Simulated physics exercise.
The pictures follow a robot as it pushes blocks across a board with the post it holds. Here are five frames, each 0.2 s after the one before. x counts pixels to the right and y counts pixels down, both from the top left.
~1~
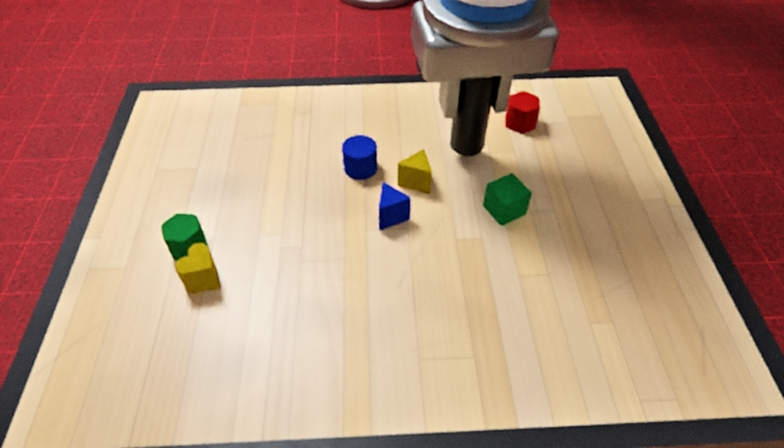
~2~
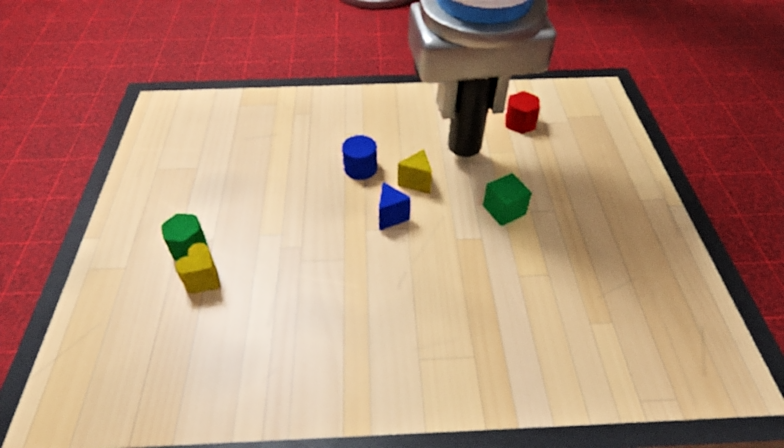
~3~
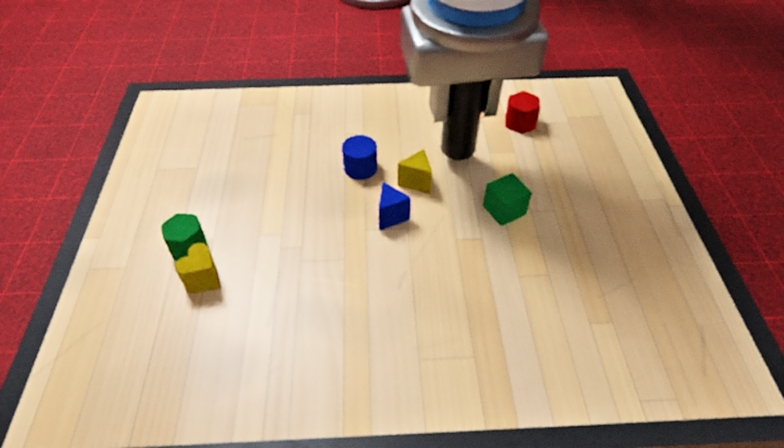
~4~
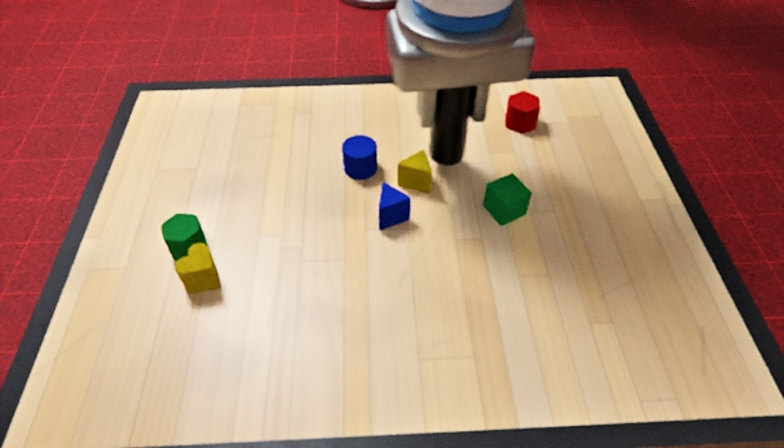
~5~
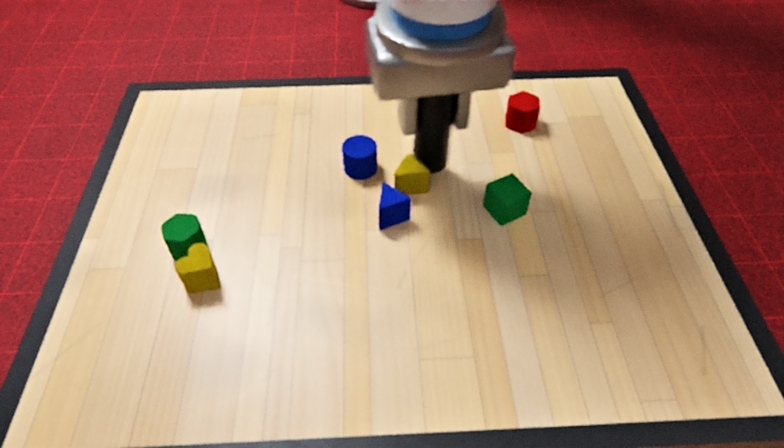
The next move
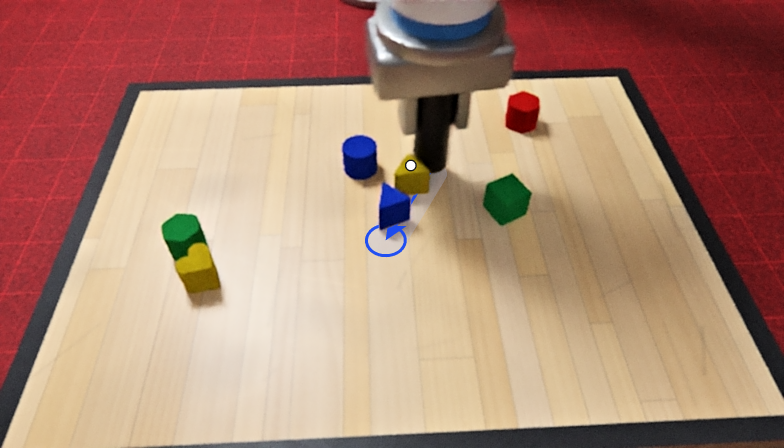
A robotic arm with a black post slid slowly left across a wooden board and nudged the yellow triangular block slightly left, while the blue, green and red blocks around it stayed still.
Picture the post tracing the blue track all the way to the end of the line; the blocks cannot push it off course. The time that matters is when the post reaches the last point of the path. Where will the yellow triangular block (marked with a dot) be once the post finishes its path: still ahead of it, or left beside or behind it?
It is no longer ahead.
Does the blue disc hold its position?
Yes.
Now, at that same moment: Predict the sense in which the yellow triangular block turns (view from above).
From overhead, clockwise.
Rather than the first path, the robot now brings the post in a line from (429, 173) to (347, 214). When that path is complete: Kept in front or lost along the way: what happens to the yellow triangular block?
In front, still.
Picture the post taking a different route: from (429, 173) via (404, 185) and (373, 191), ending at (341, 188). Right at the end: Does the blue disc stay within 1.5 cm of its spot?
Yes.
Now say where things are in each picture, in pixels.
The first picture shows post's lower end (467, 145); blue disc (359, 146); blue triangular block (391, 196); yellow triangular block (418, 161).
The second picture shows post (465, 146); blocks still.
The third picture shows post (458, 149); blocks still.
The fourth picture shows post (447, 154); blocks still.
The fifth picture shows post (430, 161); blue disc (359, 146); blue triangular block (391, 196); yellow triangular block (411, 165).
Drawn move, from (429, 173) directly to (386, 240); the dot is on the yellow triangular block.
The first path, step by step. Halfway along, post (409, 194); blue triangular block (376, 208), turned 30° anticlockwise; yellow triangular block (381, 192), turned 15° clockwise.
At the end, post (386, 229); blue disc still; blue triangular block (345, 229); yellow triangular block (354, 212), turned 45° clockwise.
